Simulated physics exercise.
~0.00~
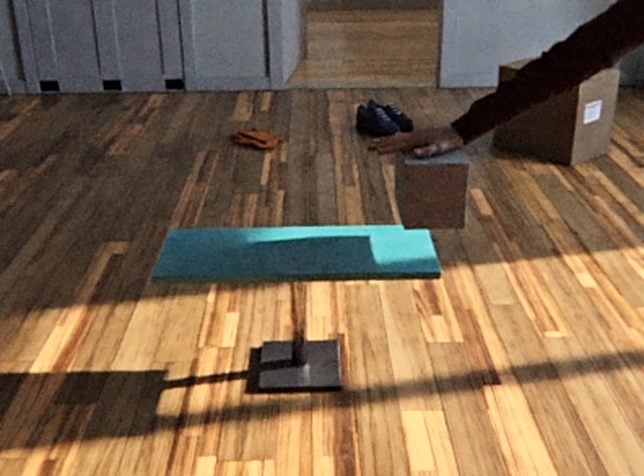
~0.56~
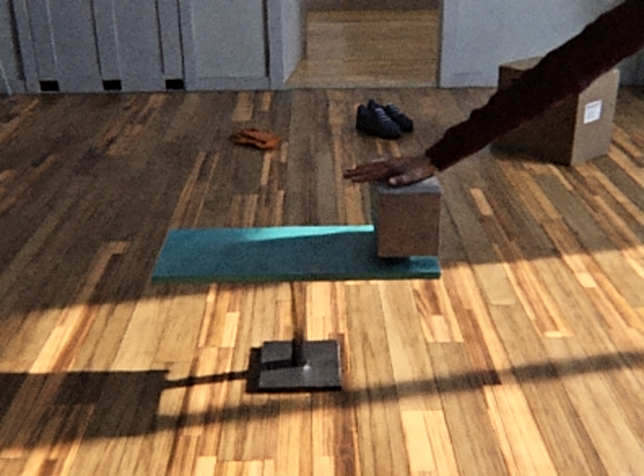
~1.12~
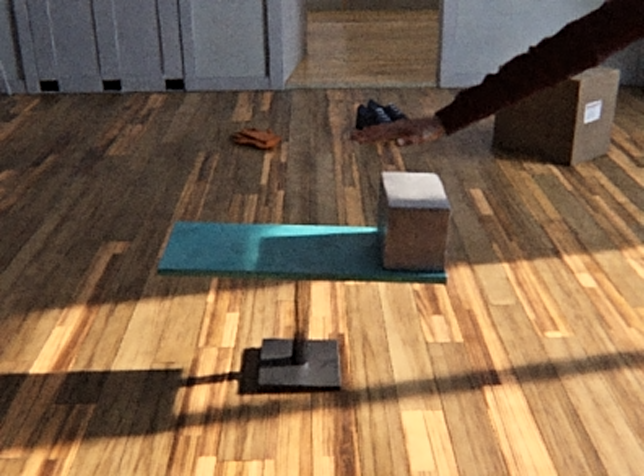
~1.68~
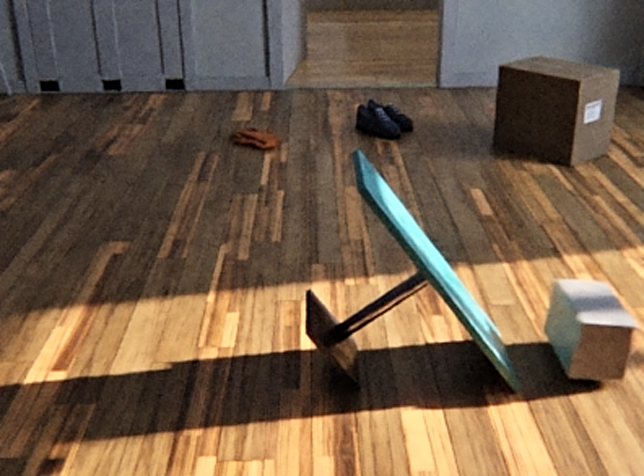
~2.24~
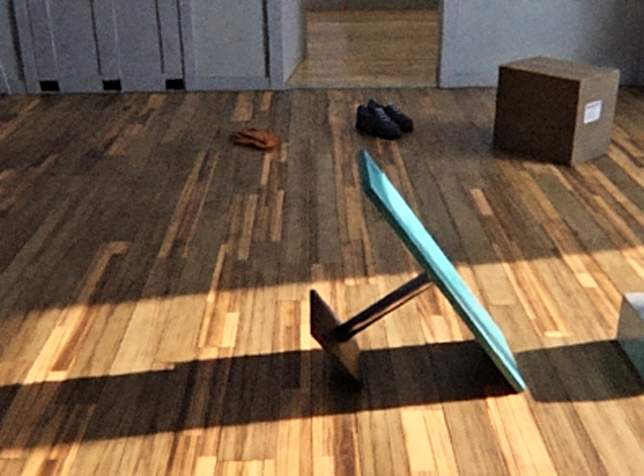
On a wooden floor, a hand sets a block on a turquoise table, which tips over.
